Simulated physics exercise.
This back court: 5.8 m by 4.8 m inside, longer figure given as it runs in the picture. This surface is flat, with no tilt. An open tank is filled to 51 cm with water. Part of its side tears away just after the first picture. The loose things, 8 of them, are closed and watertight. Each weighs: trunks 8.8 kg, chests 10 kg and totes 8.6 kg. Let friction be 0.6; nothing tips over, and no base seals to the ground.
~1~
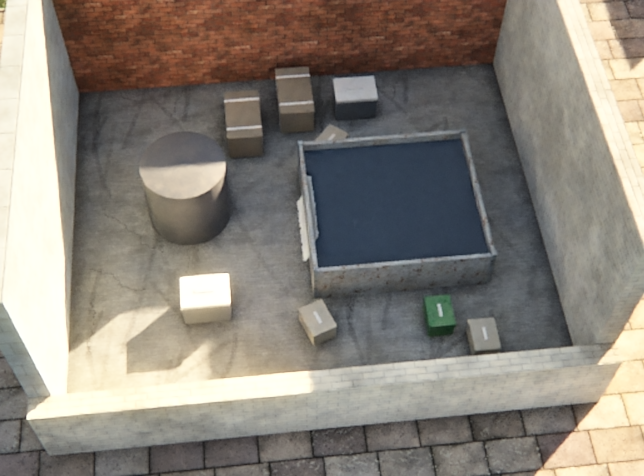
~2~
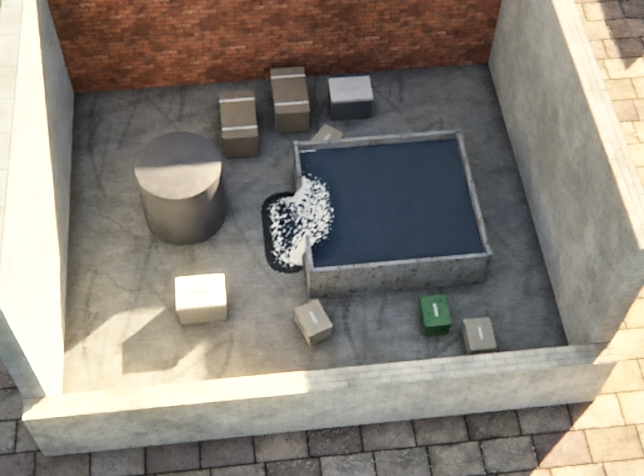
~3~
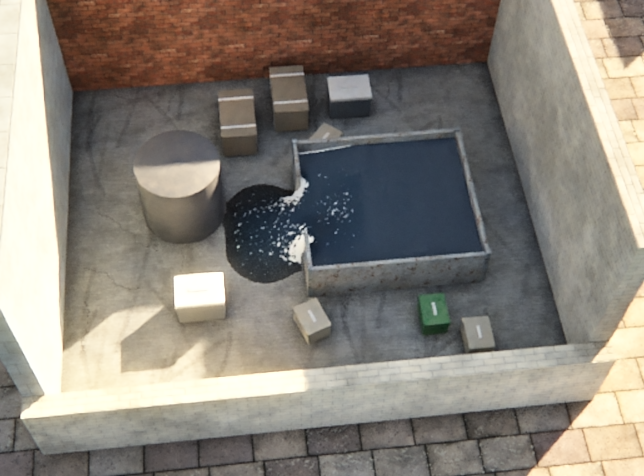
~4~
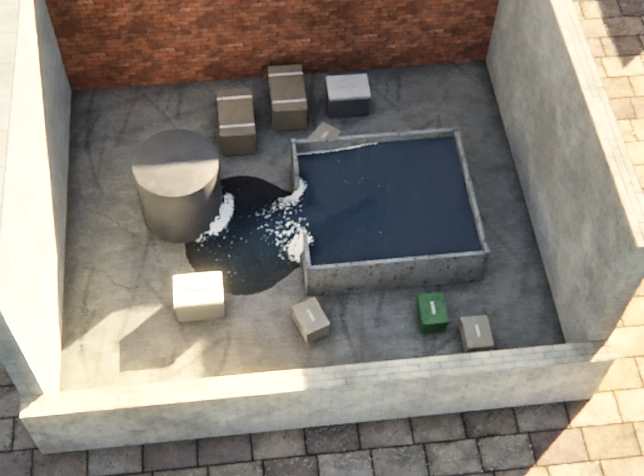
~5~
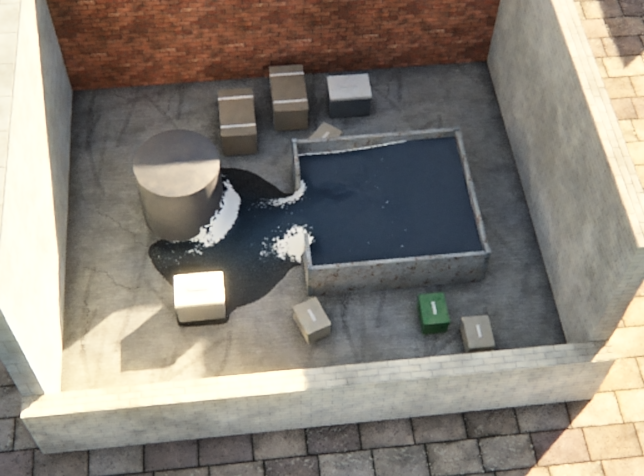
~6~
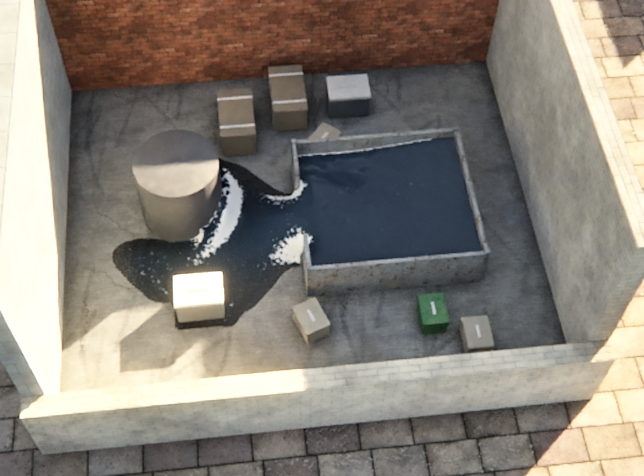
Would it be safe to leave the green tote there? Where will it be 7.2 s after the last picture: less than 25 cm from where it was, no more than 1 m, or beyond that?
It will hold steady.
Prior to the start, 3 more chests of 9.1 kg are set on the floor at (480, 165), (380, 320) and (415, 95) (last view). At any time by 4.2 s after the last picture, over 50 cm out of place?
From first to last: Does not reach it, does not reach it, does not reach it.
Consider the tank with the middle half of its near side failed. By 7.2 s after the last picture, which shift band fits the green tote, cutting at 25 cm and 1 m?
The green tote is swept away.
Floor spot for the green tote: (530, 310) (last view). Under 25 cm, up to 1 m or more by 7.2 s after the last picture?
Outcome: It sits still.
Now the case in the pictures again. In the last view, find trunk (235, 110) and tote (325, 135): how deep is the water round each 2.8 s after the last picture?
Depths: Near 7 cm, then near 1 cm.
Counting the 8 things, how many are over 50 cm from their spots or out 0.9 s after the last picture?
By my tally, 1.
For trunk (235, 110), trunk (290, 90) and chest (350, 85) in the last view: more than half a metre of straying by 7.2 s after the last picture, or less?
Beyond the limit, then beyond the limit, then beyond the limit.
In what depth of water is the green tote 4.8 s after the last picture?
Depth approx. 4 cm.
Then, 0.9 s after the last picture the green tote is near (433, 308), 0.0 m from its start, aground; 0 afloat.
Then, 2.8 s after the last picture the green tote is near (433, 308), 0.0 m from its start, aground; 1 afloat.
Then, 4.8 s after the last picture the green tote is near (433, 308), 0.0 m from its start, aground; 2 afloat.
Then, 7.2 s after the last picture the green tote is near (433, 308), 0.0 m from its start, aground; 3 afloat.
